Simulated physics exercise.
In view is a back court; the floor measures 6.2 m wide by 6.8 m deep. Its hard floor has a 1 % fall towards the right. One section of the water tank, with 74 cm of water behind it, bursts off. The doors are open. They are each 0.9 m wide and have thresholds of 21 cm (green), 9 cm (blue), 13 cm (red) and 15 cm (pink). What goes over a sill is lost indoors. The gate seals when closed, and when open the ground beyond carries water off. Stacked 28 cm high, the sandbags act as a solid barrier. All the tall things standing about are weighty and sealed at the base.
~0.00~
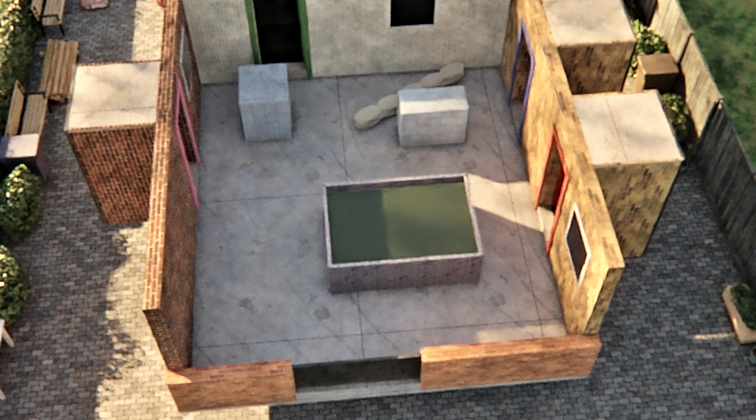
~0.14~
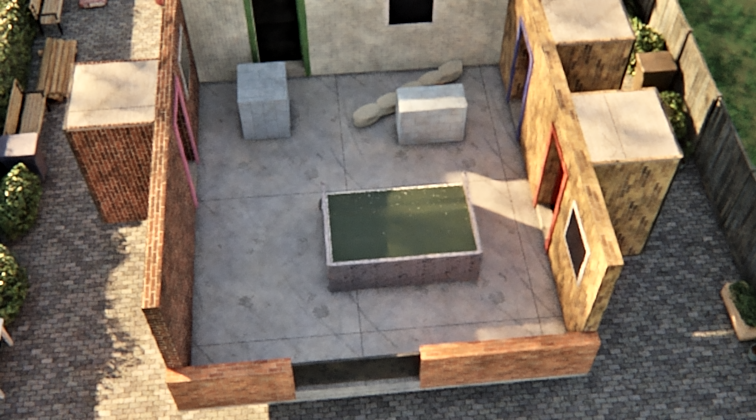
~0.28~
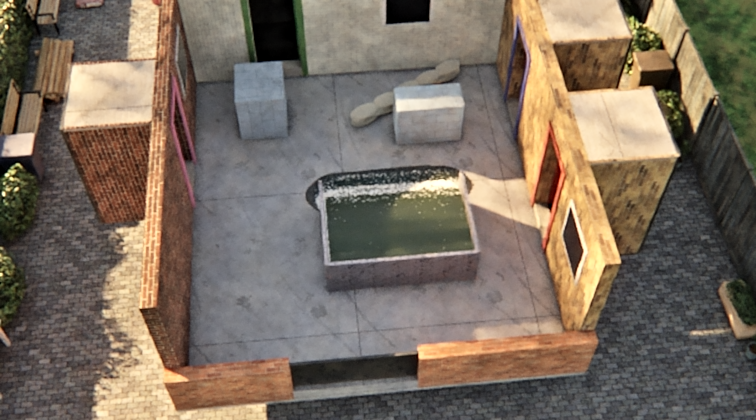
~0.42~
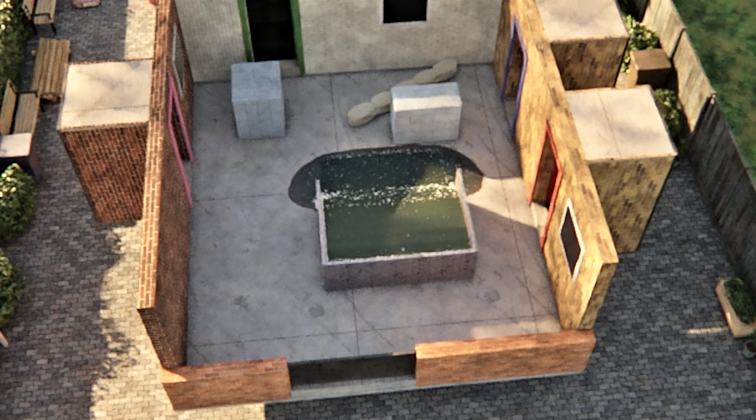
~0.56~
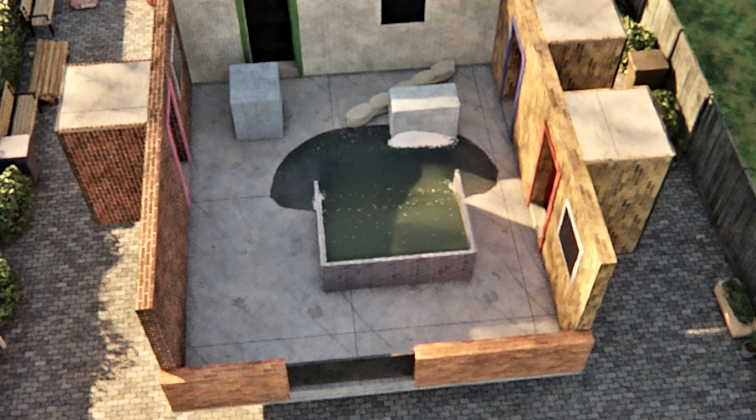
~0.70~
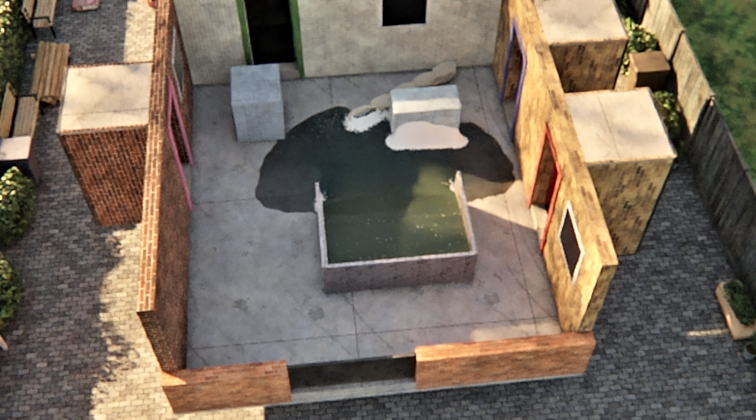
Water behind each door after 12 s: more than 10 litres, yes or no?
Green door: Yes; blue door: Yes; red door: No; pink door: No.
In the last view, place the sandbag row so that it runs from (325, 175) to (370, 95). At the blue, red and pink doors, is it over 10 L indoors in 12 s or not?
At the blue door the limit is exceeded, at the red door it is not reached, and at the pink door it is not reached.
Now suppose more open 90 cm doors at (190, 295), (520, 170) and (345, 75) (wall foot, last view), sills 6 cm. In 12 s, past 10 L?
Taking them in order, the first gets too little, the second enough and the third enough.
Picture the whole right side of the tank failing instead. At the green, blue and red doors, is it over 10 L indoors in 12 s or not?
Compared with the limit, green is lower, blue is higher and red is higher.
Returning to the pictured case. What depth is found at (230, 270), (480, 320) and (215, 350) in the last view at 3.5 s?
In that order: 0, 2 and 0 cm.
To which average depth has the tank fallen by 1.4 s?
Mean depth: Some 30 cm.
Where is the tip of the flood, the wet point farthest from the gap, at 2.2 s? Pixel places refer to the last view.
About pixel (194, 89).
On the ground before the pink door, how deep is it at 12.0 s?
It's some 2.5 centimetres deep.
After 1.4 s water covers 35 % of the floor and is deepest (52 cm) near (359, 130); green door 17 cm at the sill, 0 L in, blue door 8 cm at the sill, 6 L in, red door not reached, pink door not reached.
After 2.2 s water covers 50 % of the floor and is deepest (38 cm) near (285, 129); green door 31 cm at the sill, 32 L in, blue door 21 cm at the sill, 65 L in, red door 4 cm at the sill, 0 L in, pink door not reached.
After 3.5 s water covers 65 % of the floor and is deepest (32 cm) near (431, 73); green door 19 cm at the sill, 79 L in, blue door 16 cm at the sill, 127 L in, red door 7 cm at the sill, 0 L in, pink door 7 cm at the sill, 0 L in.
After 7.0 s water covers 95 % of the floor and is deepest (14 cm) near (494, 81); green door 8 cm at the sill, 82 L in, blue door 12 cm at the sill, 171 L in, red door 6 cm at the sill, 0 L in, pink door 6 cm at the sill, 3 L in.
After 12.0 s water covers 95 % of the floor and is deepest (18 cm) near (550, 298); green door 4 cm at the sill, 82 L in, blue door 7 cm at the sill, 177 L in, red door 8 cm at the sill, 0 L in, pink door 3 cm at the sill, 3 L in.
